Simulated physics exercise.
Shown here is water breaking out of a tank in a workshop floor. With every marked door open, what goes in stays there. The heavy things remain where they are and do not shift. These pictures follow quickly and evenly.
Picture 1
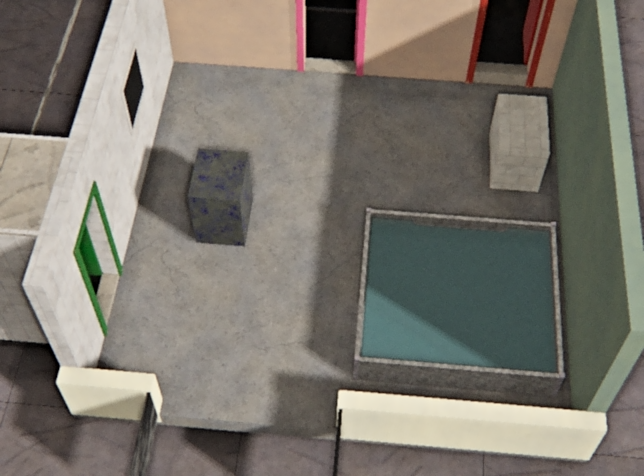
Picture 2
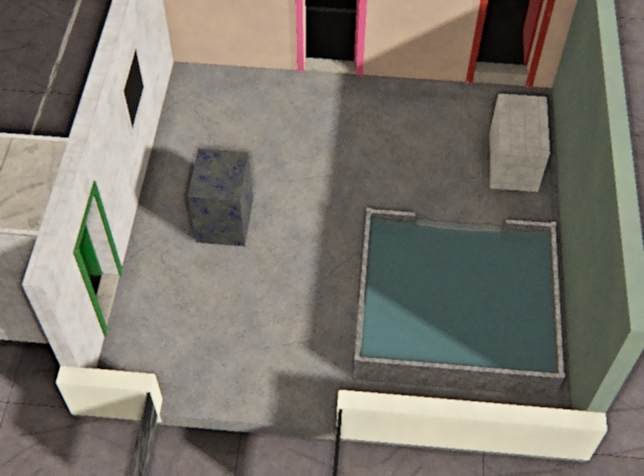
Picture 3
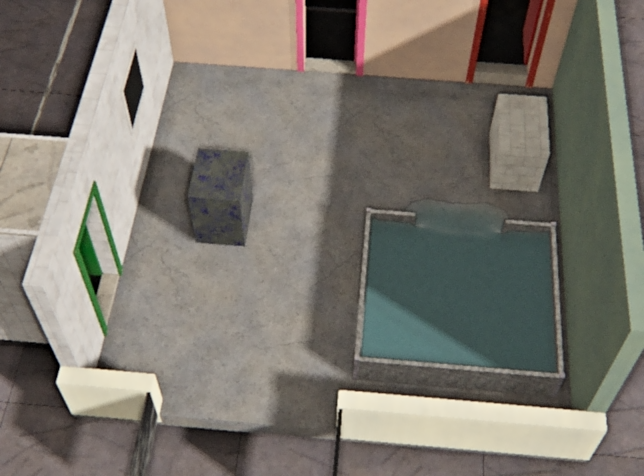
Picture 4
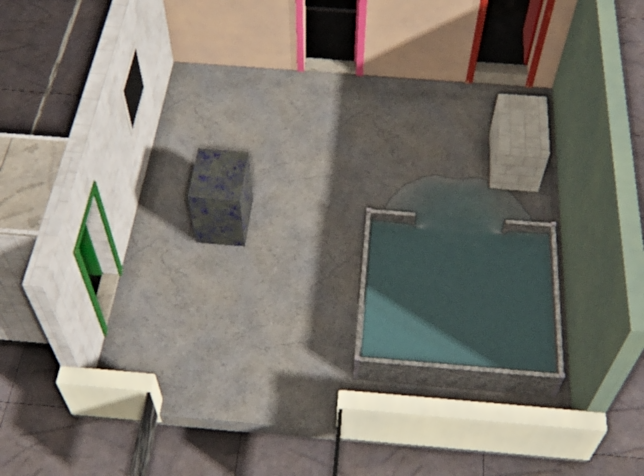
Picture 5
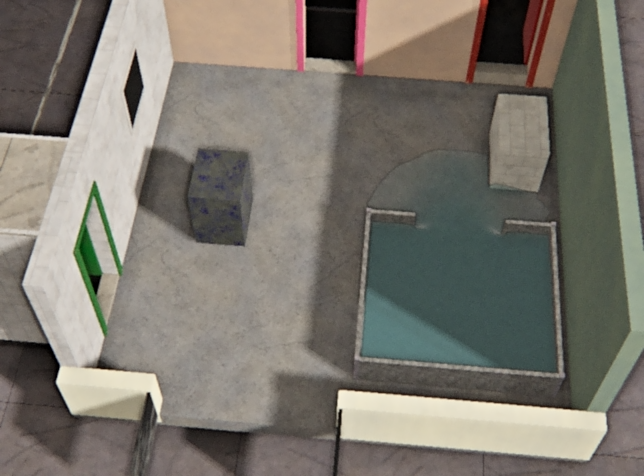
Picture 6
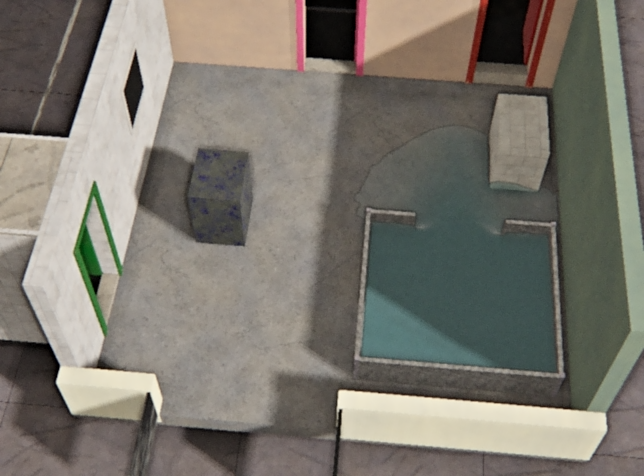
Teal water fills a square, pale-rimmed tank at the right of a grey workshop floor, seen from high above by a still camera. A pale block stands behind the tank, a dark, purple-flecked block sits left of centre, and white, peach and green walls surround them. A gap opens in the tank's far side, and water pours out, fanning across the floor around the pale block.
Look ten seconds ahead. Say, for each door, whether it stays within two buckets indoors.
At the end, the pink door overshoots the limit; the red door keeps inside the limit; the green door keeps inside the limit.
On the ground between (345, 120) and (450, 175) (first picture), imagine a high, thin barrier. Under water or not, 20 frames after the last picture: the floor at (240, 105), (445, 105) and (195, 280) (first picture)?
Listed order: Swamped, swamped, spared.
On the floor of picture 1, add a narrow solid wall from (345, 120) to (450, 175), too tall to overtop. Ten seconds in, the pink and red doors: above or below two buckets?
Note: Pink door remains below threshold; red door remains below threshold.
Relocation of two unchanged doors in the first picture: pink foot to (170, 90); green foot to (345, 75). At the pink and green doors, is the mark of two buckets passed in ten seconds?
So, the pink one tops the limit and the green one tops the limit.
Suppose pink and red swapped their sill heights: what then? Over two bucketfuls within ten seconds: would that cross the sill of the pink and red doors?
The pink door remains below the limit and the red door exceeds the limit.
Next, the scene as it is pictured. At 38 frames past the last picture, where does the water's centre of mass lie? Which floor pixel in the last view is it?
My guess is about (395, 198).
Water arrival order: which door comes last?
Observed: The green-painted one.
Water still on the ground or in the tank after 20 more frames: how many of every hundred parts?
100 %.
A moment on, water covers 20 % of the floor; the pink door not reached, the red door wet at the sill, nothing in, the green door not reached.
Next, water covers 30 % of the floor; the pink door wet at the sill, nothing in, the red door wet at the sill, nothing in, the green door not reached.
Then, water covers 45 % of the floor; the pink door over two buckets in, the red door wet at the sill, nothing in, the green door not reached.
Later, water covers 70 % of the floor; the pink door over two buckets in, the red door wet at the sill, nothing in, the green door wet at the sill, nothing in.
In the end, water covers 95 % of the floor; the pink door over two buckets in, the red door wet at the sill, nothing in, the green door wet at the sill, nothing in.
